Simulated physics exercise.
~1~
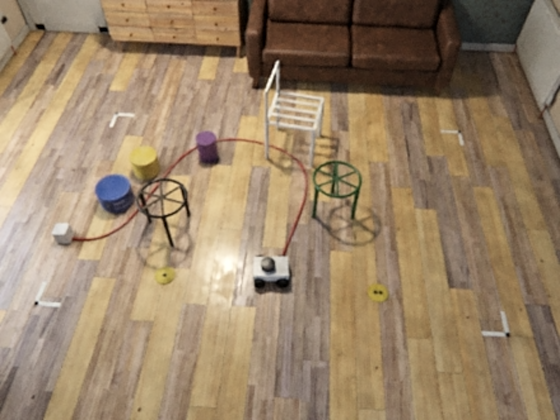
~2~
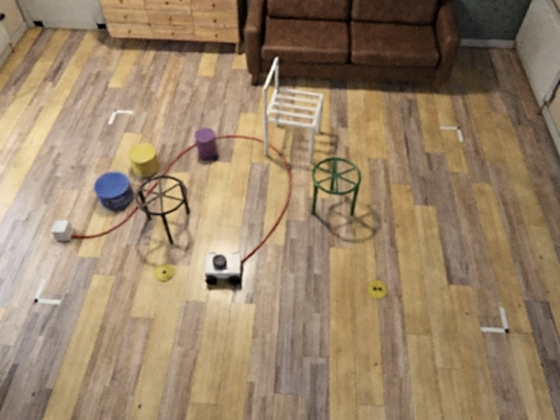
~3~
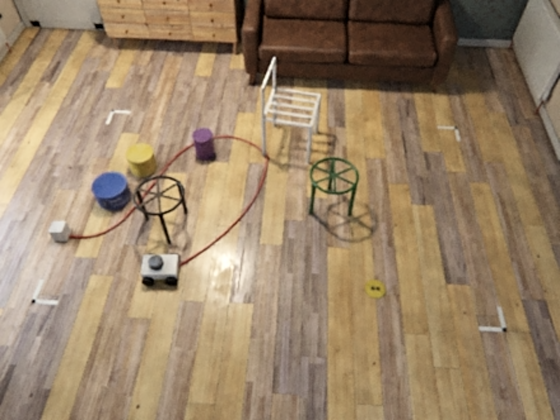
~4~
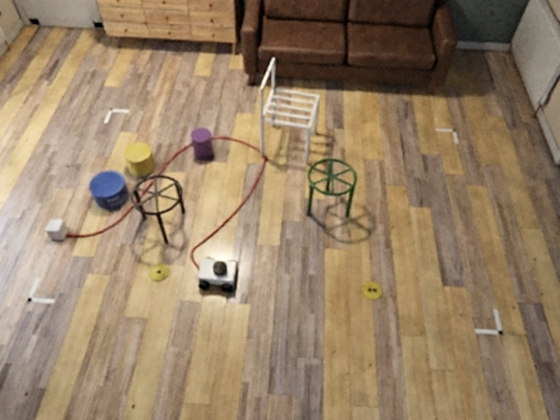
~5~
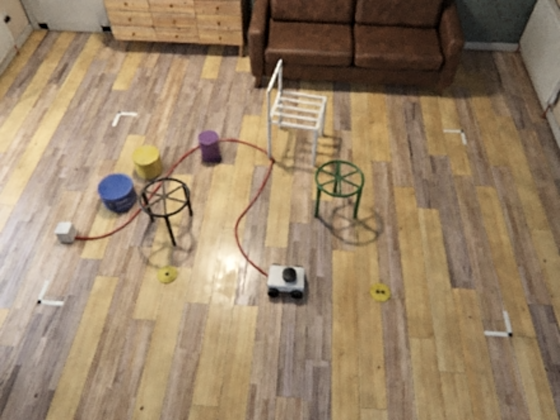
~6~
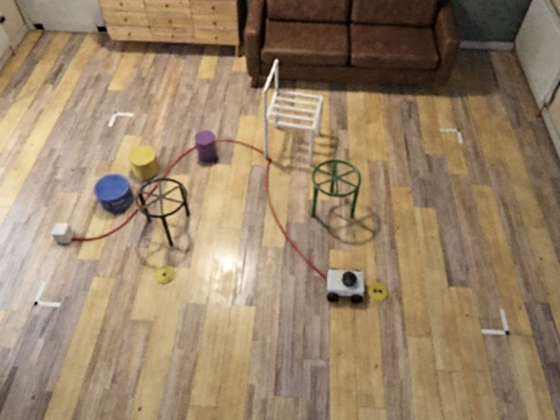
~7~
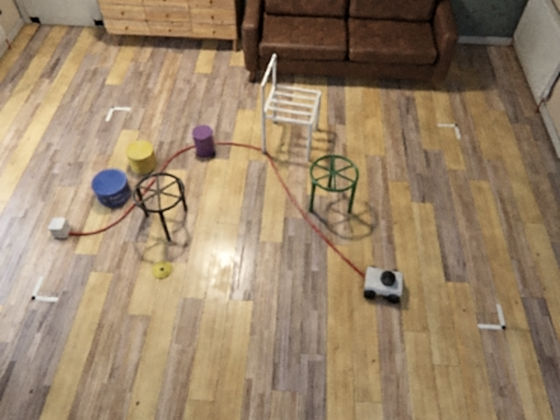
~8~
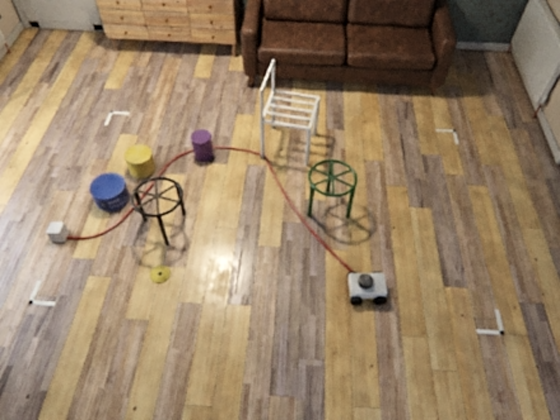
A small cart trailing a red lead rolls left, then far right, and nothing topples.
